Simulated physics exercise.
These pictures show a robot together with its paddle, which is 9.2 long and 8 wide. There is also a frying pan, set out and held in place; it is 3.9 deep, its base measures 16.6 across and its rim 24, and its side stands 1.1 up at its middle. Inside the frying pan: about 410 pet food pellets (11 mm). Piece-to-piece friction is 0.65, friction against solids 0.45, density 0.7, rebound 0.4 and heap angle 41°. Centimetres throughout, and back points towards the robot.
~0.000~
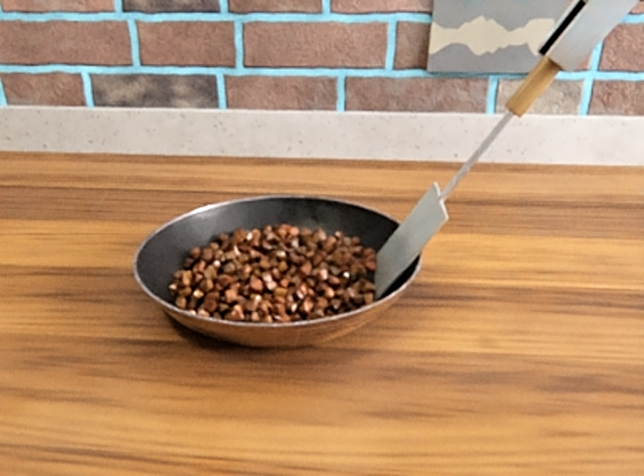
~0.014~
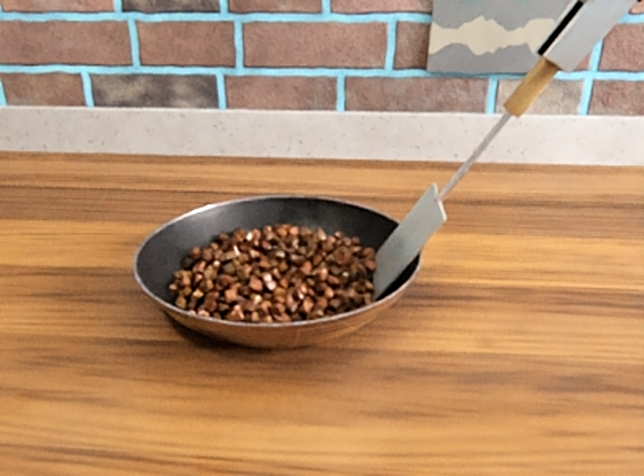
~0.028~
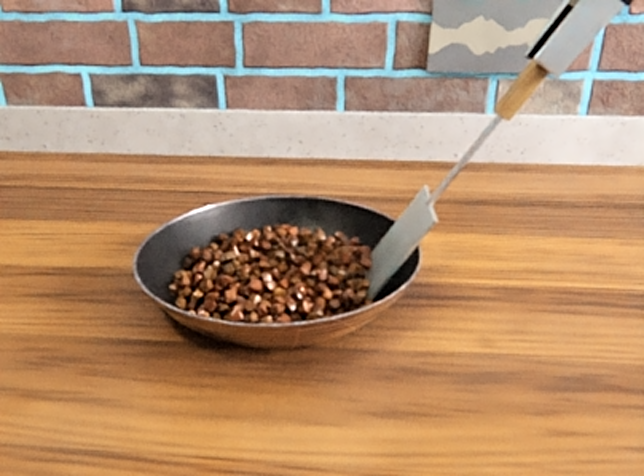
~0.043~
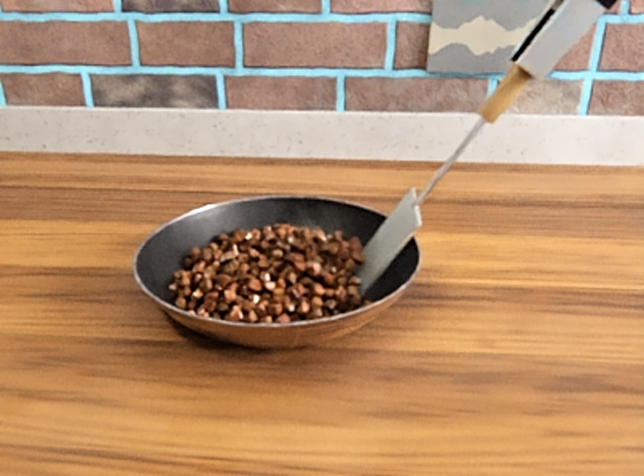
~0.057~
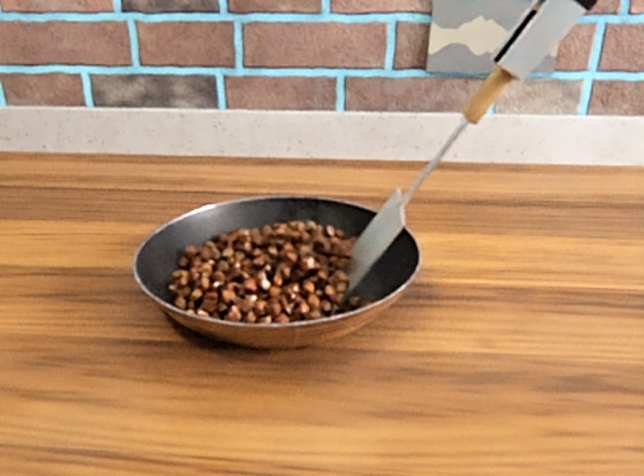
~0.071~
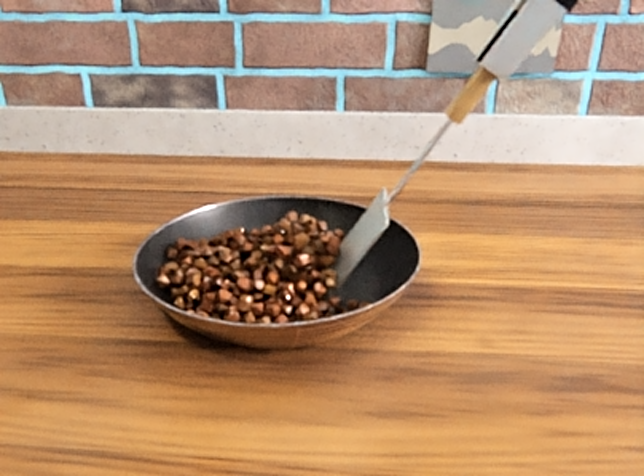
Robot-held paddle sliding leftward inside a dark frying pan on a wooden counter, pushing brown pellets into a slightly higher heap.
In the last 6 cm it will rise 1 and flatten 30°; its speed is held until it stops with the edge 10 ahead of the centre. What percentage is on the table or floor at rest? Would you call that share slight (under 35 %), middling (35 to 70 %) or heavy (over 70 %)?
It is middling.
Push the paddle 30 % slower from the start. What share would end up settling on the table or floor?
40 per cent, roughly.
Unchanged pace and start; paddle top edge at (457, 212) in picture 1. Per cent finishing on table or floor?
Near 40 in a hundred.
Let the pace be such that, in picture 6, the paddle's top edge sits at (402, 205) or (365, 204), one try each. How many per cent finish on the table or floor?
About 40 and 45 percent.
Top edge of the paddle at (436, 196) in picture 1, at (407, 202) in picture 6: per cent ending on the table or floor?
Around 35 per cent finishes on the table or floor.
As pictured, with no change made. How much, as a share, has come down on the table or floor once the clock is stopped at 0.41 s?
35 per cent.
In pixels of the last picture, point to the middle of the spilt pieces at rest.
It ends up around (48, 279).
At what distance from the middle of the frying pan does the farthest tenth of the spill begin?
30 cm.
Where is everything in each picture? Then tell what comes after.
The first frame shows the paddle top edge at (441, 199), sloping 57°; upper third of the load around (284, 268), from x 175 to 370, top at y 230; 407 in the frying pan.
The second frame shows the paddle top edge at (439, 199), sloping 57°; upper third of the load around (284, 267), from x 175 to 370, top at y 230.
The third frame shows the paddle top edge at (431, 202), sloping 57°; upper third of the load around (285, 267), from x 175 to 370, top at y 230.
The fourth frame shows the paddle top edge at (416, 204), sloping 57°; upper third of the load around (291, 266), from x 175 to 370, top at y 230.
The fifth frame shows the paddle top edge at (401, 205), sloping 57°; upper third of the load around (282, 259), from x 175 to 370, top at y 225.
The sixth frame shows the paddle top edge at (386, 204), sloping 57°; upper third of the load around (269, 255), from x 160 to 365, top at y 215; 407 in the frying pan.
After 0.13 s, sloping 57°, highest piece 8 above the table; 403 in the frying pan, 4 on the blade or in flight.
After 0.19 s, sloping 48°, highest piece 10 above the table; 396 in the frying pan, 11 on the blade or in flight.
After 0.41 s, sloping 27°, highest piece 11 above the table; 229 in the frying pan, 135 on the table or floor, 43 on the blade or in flight.
After 1.46 s, sloping 27°, highest piece 4 above the table; 229 in the frying pan, 178 on the table or floor.
In the end, 229 in the frying pan, 178 on the table or floor. That is 44 % on the table or floor.
